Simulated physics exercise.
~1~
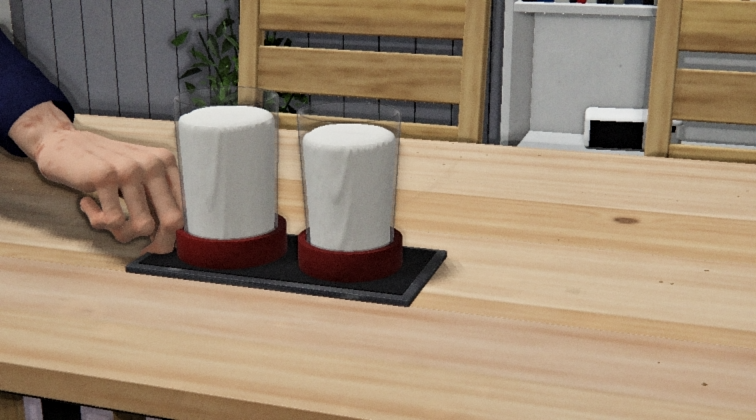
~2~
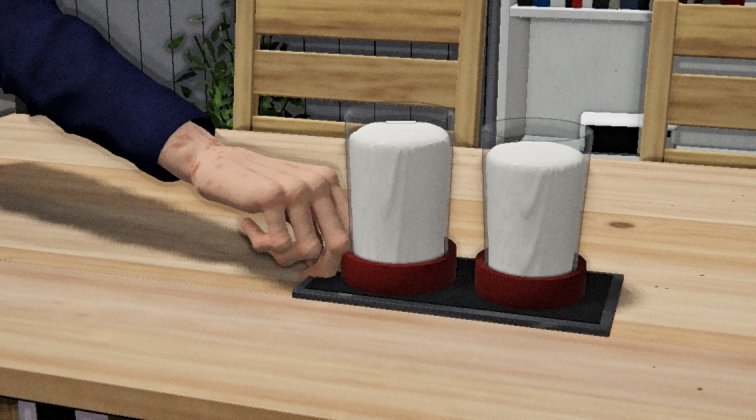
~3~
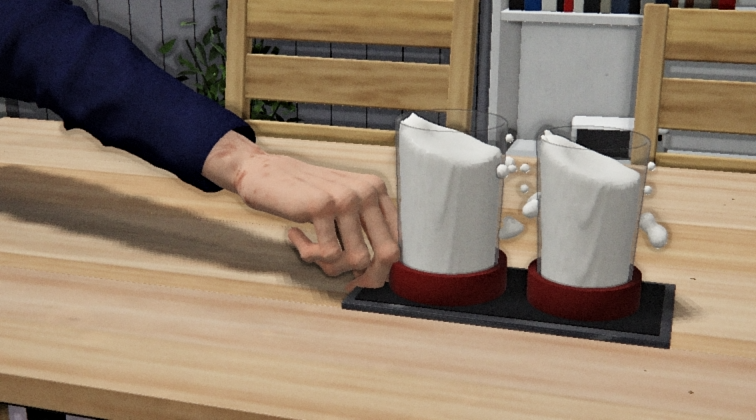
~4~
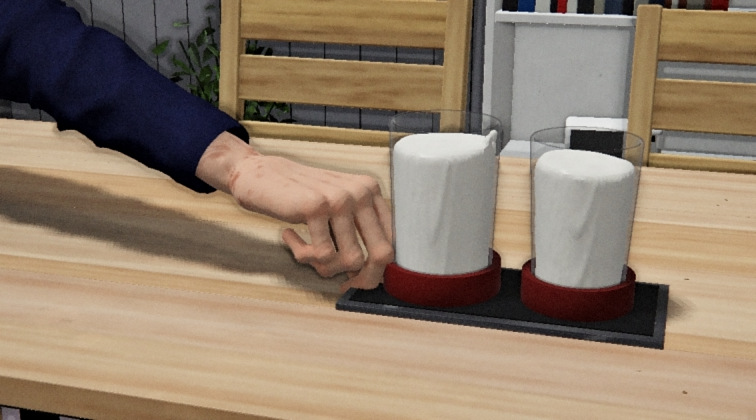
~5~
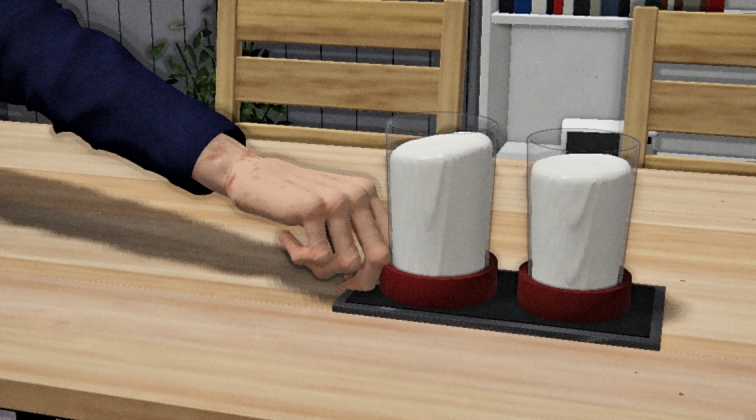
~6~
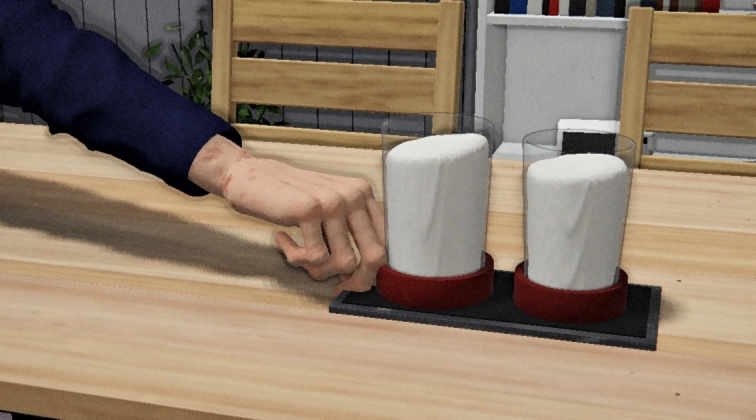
At a wooden table, a hand slides a black tray holding two clear glasses of milk in red holders to the right, then stops; the milk surges and some splashes out of both glasses, which end upright on the still tray, the milk still tilted.
